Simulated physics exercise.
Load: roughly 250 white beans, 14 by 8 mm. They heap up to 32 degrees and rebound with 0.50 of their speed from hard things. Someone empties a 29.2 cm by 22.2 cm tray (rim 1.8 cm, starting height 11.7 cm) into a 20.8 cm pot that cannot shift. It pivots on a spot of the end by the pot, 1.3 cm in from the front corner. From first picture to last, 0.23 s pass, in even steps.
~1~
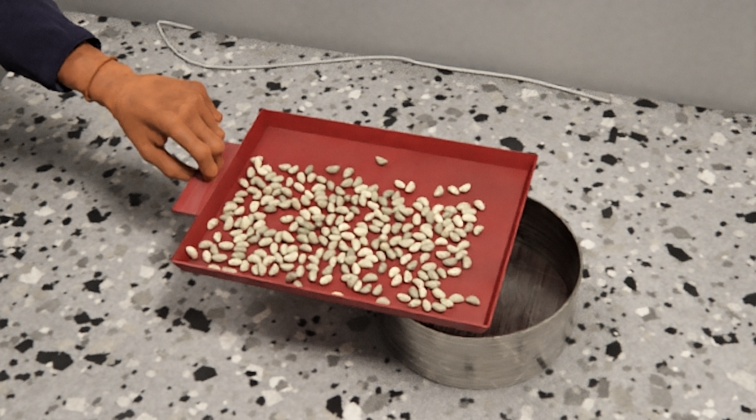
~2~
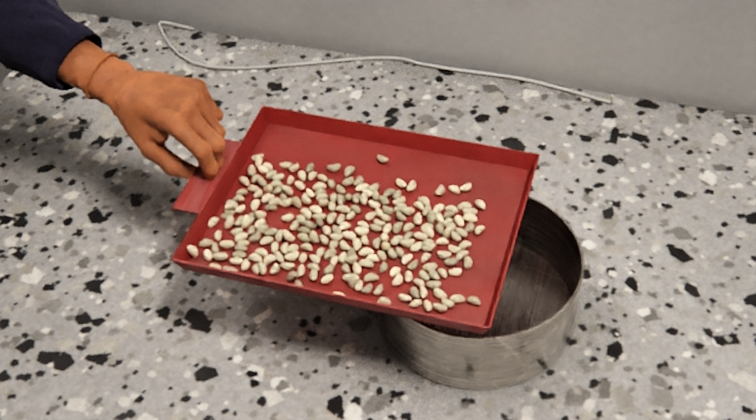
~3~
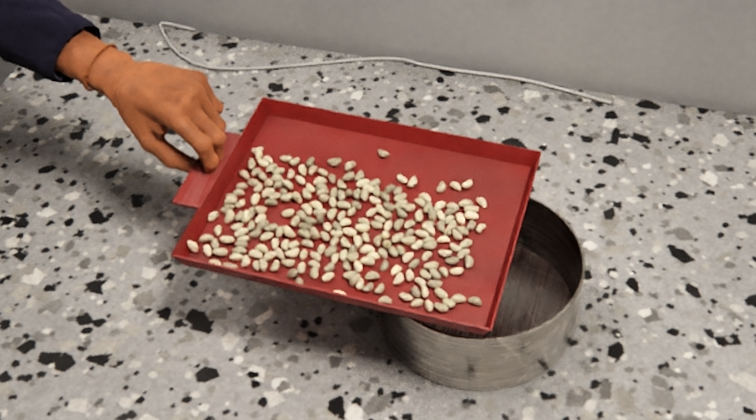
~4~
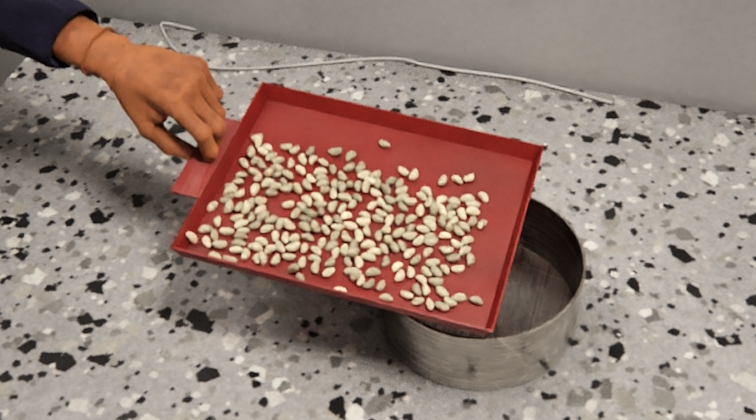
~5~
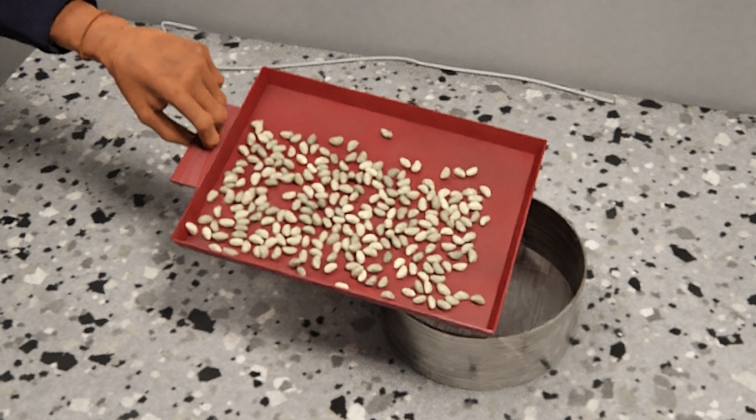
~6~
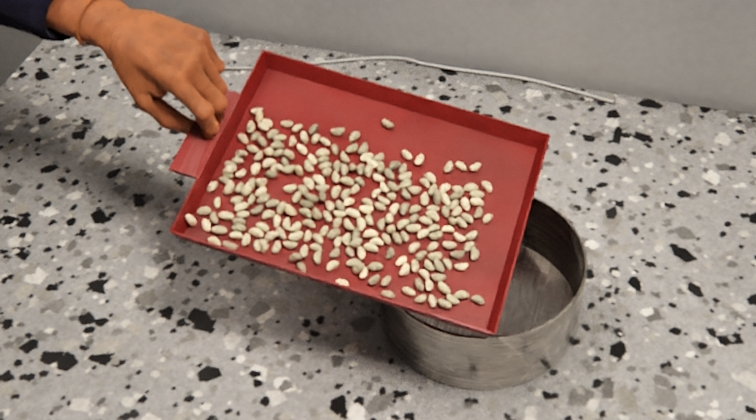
The video shows a hand holding a shallow red tray scattered with white beans, its right end over a round metal pot on a speckled surface. The hand slowly raises the left end, slanting the tray gently down toward the right.
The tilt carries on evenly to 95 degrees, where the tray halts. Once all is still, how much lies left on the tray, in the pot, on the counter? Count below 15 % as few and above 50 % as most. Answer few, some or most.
Tray: Few, pot: Few, counter: Most.
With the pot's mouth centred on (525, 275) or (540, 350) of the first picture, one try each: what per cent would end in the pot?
About 5 and 95 per cent.
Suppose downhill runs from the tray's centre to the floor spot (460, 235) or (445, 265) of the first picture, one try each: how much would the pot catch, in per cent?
About 60 and 5 per cent.
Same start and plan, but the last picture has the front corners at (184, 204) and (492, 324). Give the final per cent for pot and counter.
Pot 10, counter 90.
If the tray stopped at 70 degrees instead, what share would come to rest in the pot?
Then about 0 per cent.
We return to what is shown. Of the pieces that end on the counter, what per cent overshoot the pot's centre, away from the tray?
Roughly 100 per cent.
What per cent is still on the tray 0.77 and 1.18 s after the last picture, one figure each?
In turn: 30, 0.
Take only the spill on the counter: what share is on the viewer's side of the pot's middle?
Some 100 per cent.
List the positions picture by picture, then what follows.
Tray tilt 0 degrees, front corners at (180, 257) and (483, 320); middle of the pieces at (343, 227); pot at (477, 256), in the first picture.
Tray tilt 1 degrees, front corners at (181, 256) and (484, 321); middle of the pieces at (344, 226), in the second picture.
Tray tilt 3 degrees, front corners at (181, 251) and (485, 322); middle of the pieces at (345, 222), in the third picture.
Tray tilt 6 degrees, front corners at (180, 243) and (487, 323), lowest corner right front; middle of the pieces at (346, 215), in the fourth picture.
Tray tilt 10 degrees, front corners at (181, 235) and (488, 324), lowest corner right front; middle of the pieces at (348, 208), in the fifth picture.
Tray tilt 14 degrees, front corners at (180, 228) and (489, 325), lowest corner right front; middle of the pieces at (349, 201); pot at (481, 256), in the sixth picture.
Then, 0.46 s after the last picture, tilt 53 degrees; the tray holds 100 %, the pot 0 %.
Then, 0.77 s after the last picture, tilt 78 degrees; the tray holds 30 %, the pot 0 %.
Then, 1.18 s after the last picture, tilt 95 degrees; the tray holds 0 %, the pot 0 %.
In the end, tray 0 %, pot 0 %, counter 100 %.
